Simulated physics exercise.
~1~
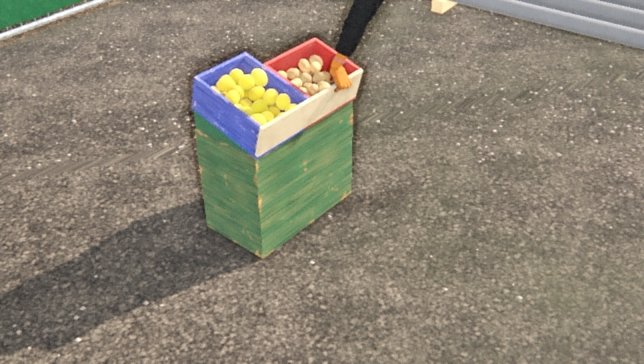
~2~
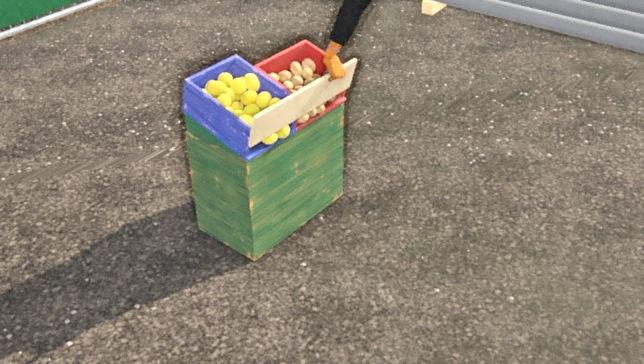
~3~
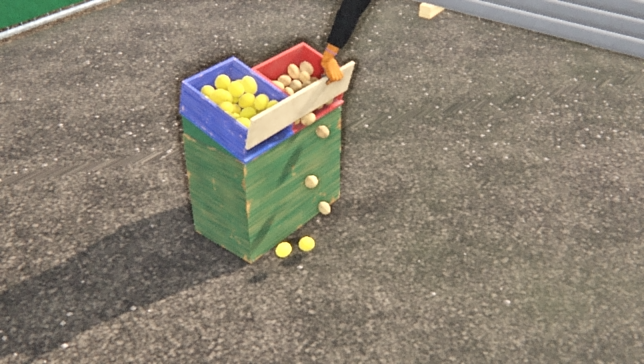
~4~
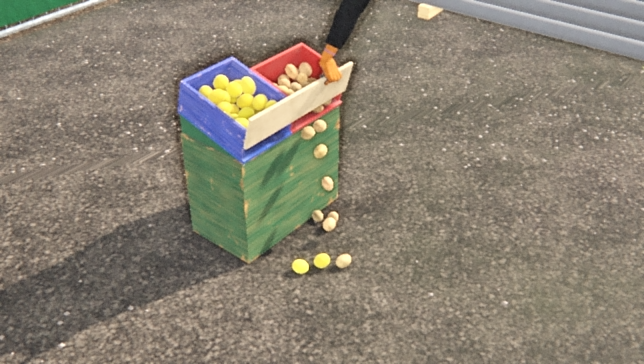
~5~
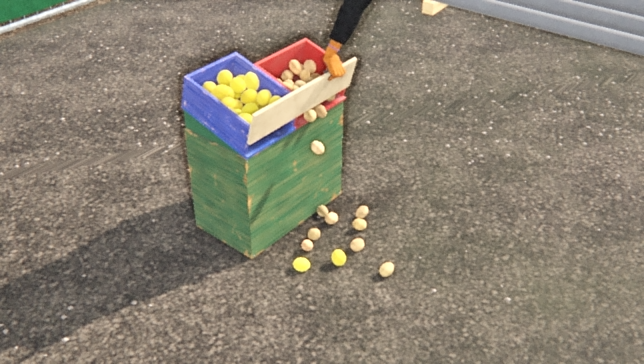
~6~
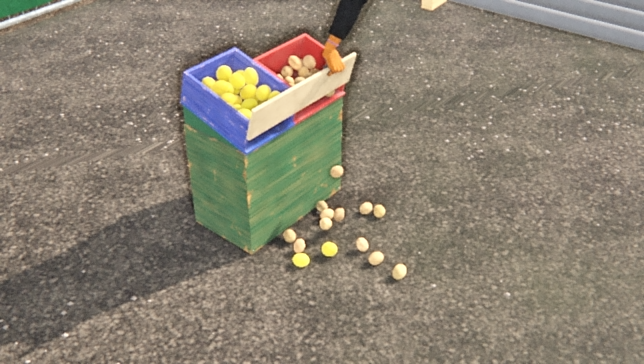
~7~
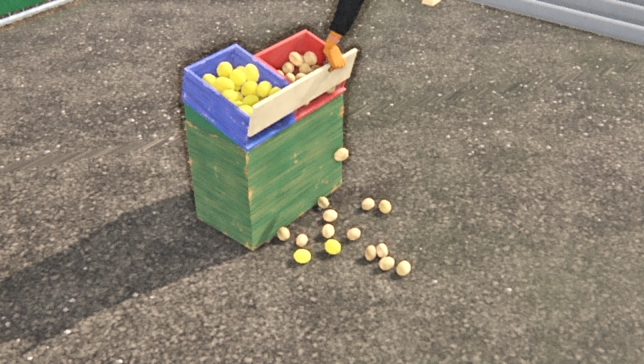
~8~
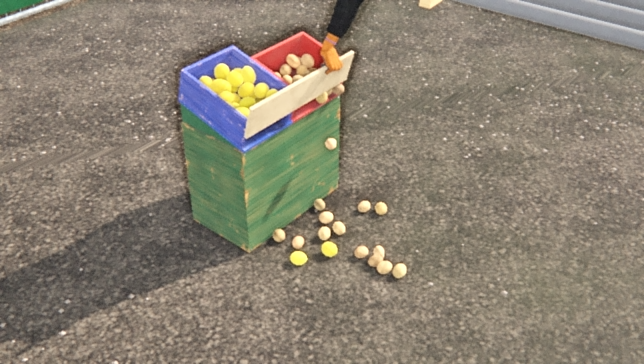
A gloved hand lifts the gate, and potatoes and two lemons spill onto the ground.
